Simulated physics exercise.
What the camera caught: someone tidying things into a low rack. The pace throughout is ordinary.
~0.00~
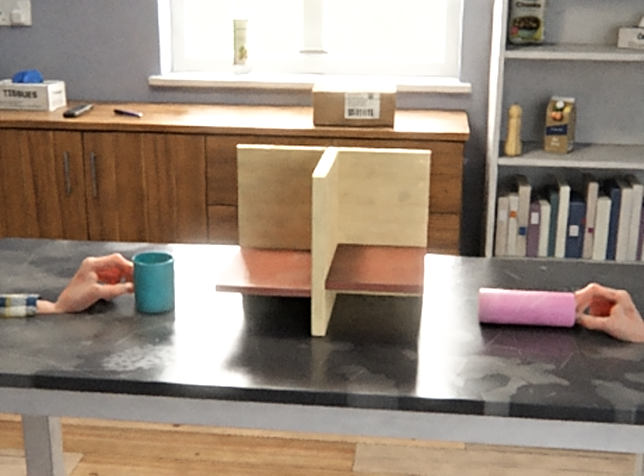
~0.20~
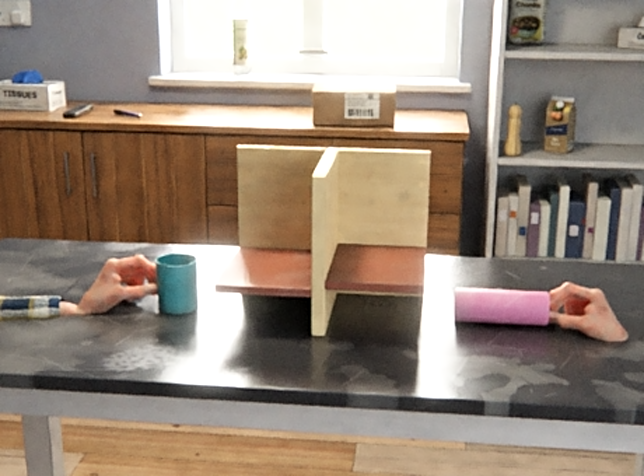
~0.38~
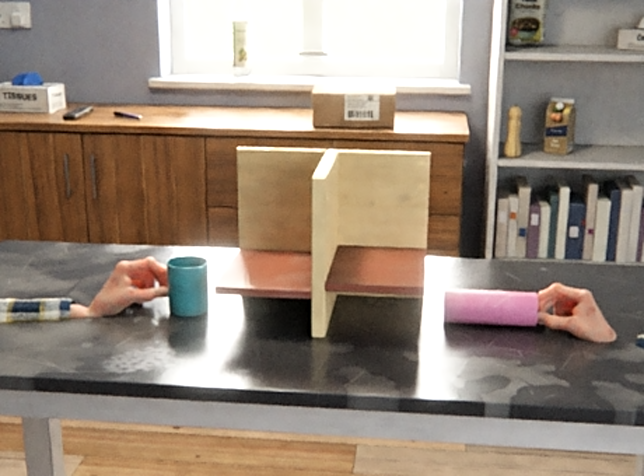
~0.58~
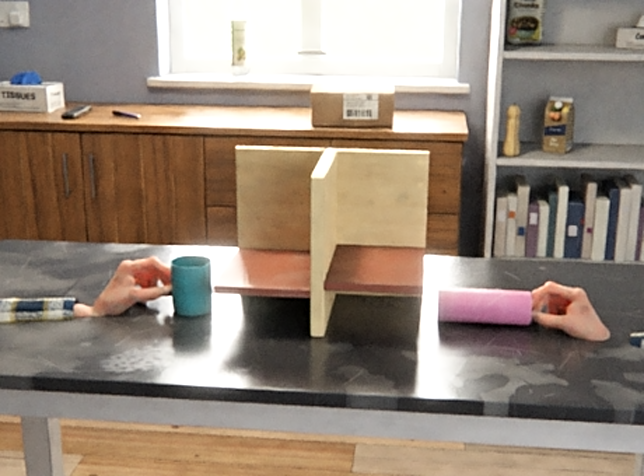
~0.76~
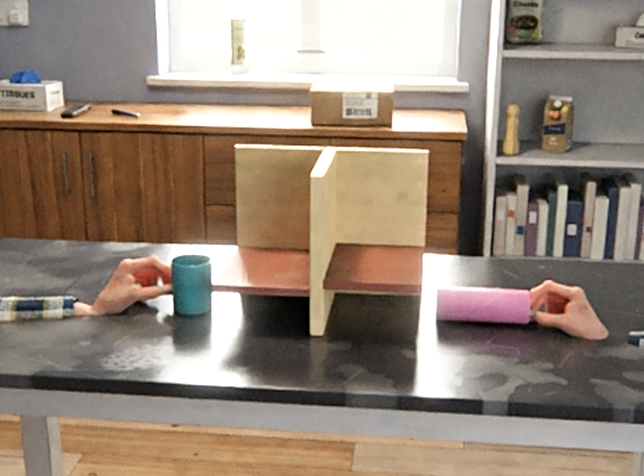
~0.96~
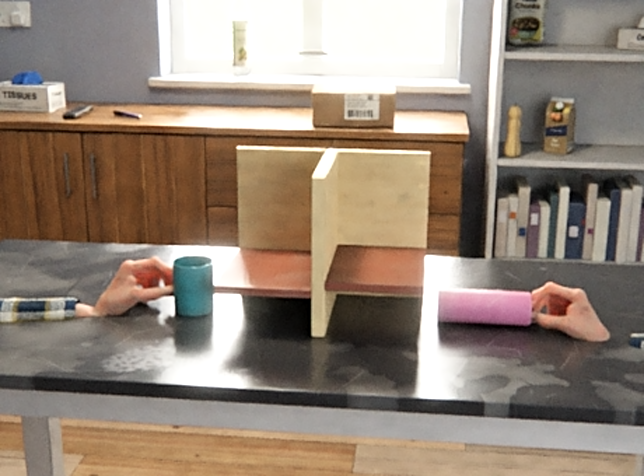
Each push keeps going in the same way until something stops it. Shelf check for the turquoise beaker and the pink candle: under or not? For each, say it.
Check - turquoise beaker: Not under, pink candle: Under.
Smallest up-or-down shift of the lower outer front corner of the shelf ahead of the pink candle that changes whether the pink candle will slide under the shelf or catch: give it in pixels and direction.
It is roughly 16 pixels, and the shift goes down.
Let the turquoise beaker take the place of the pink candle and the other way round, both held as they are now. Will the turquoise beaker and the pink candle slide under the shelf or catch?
Turquoise beaker: Blocked. Pink candle: Clear.
After 1.28 s, turquoise beaker sliding up to the opening near (206, 286); pink candle sliding up to the opening near (462, 306).
After 1.60 s, turquoise beaker stopped at the opening near (206, 286); pink candle part of the way in near (422, 304).
At rest (2.3 s), the turquoise beaker catches on the edge, near (206, 286); the pink candle slides in, near (384, 302).
